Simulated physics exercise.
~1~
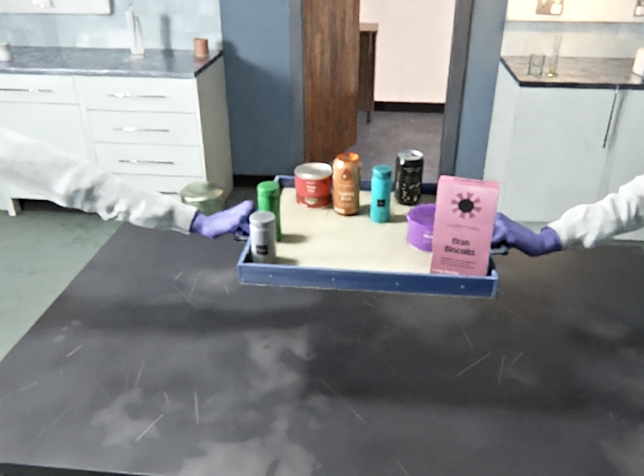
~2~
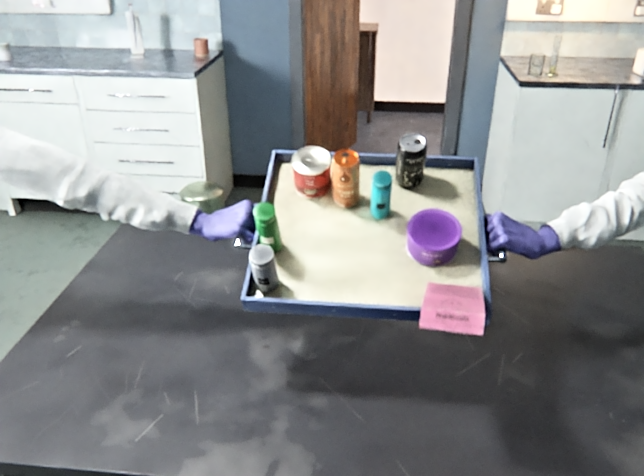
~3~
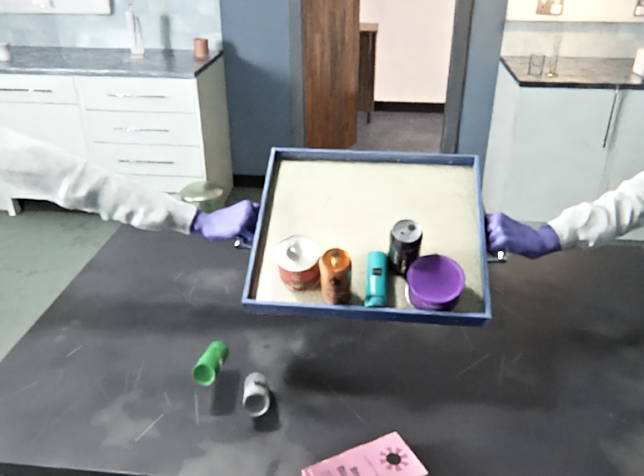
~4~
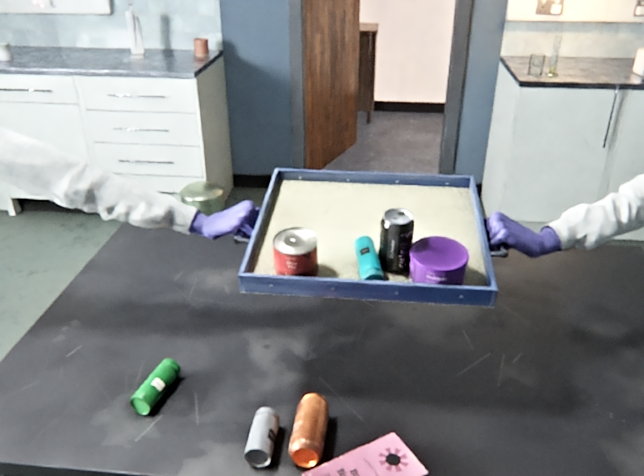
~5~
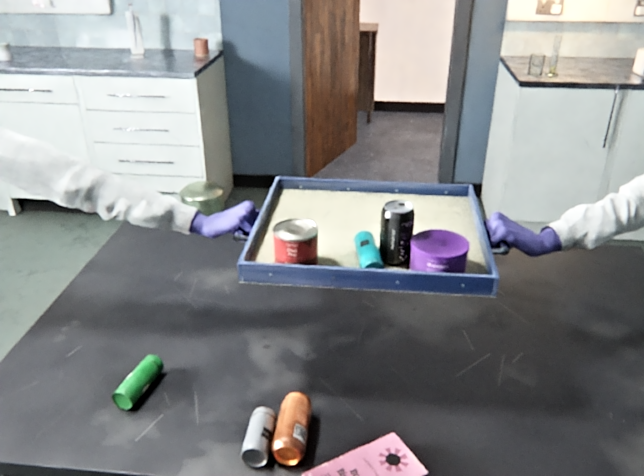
In a room with white cabinets, two gloved hands tipped a tray of tins, shakers and tubs towards the near side, dropping the pink packet, green and grey shakers, then the orange can onto the table, before levelling it with the turquoise shaker toppled.
